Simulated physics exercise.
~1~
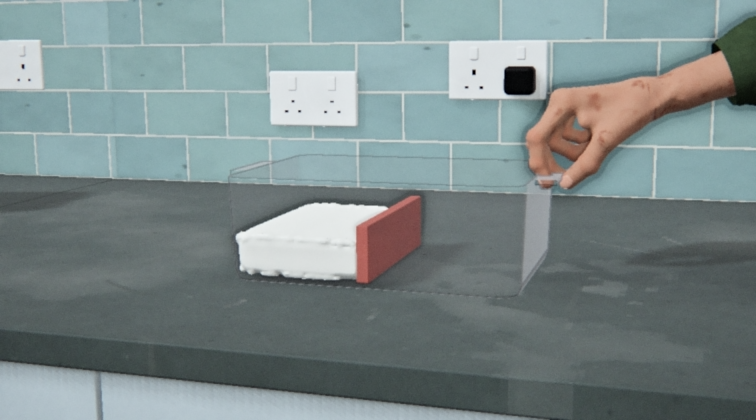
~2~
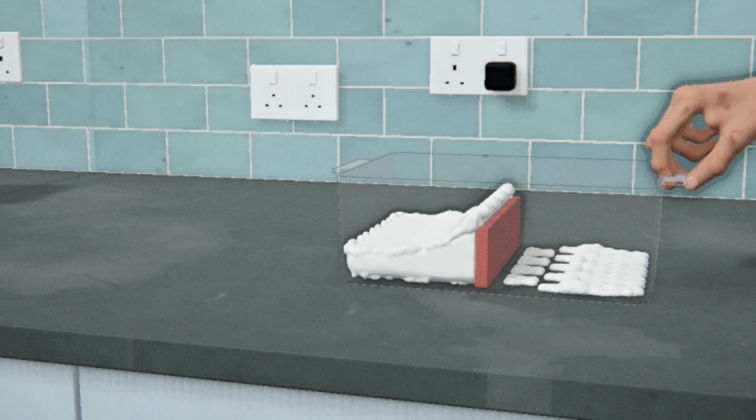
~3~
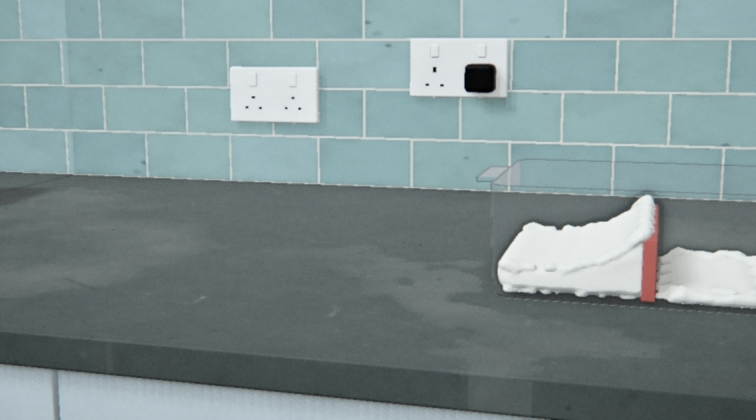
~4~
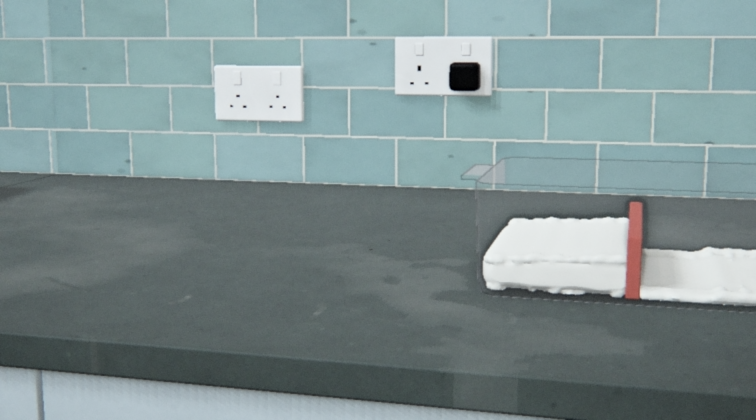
A dark grey kitchen counter runs below pale teal wall tiles and white sockets, one holding a black plug, seen from the front and slightly above. A clear oblong tub sits on it, split by a low red wall, with white milk on the left and nothing on the right. A hand at the right end pulls the tub rightward, and milk piles against the wall and spills into the empty side. The tub moves farther right as the view pans slightly, and milk climbs the wall again. Finally the tub stays put, the milk flatter, with a shallower layer right of the wall.
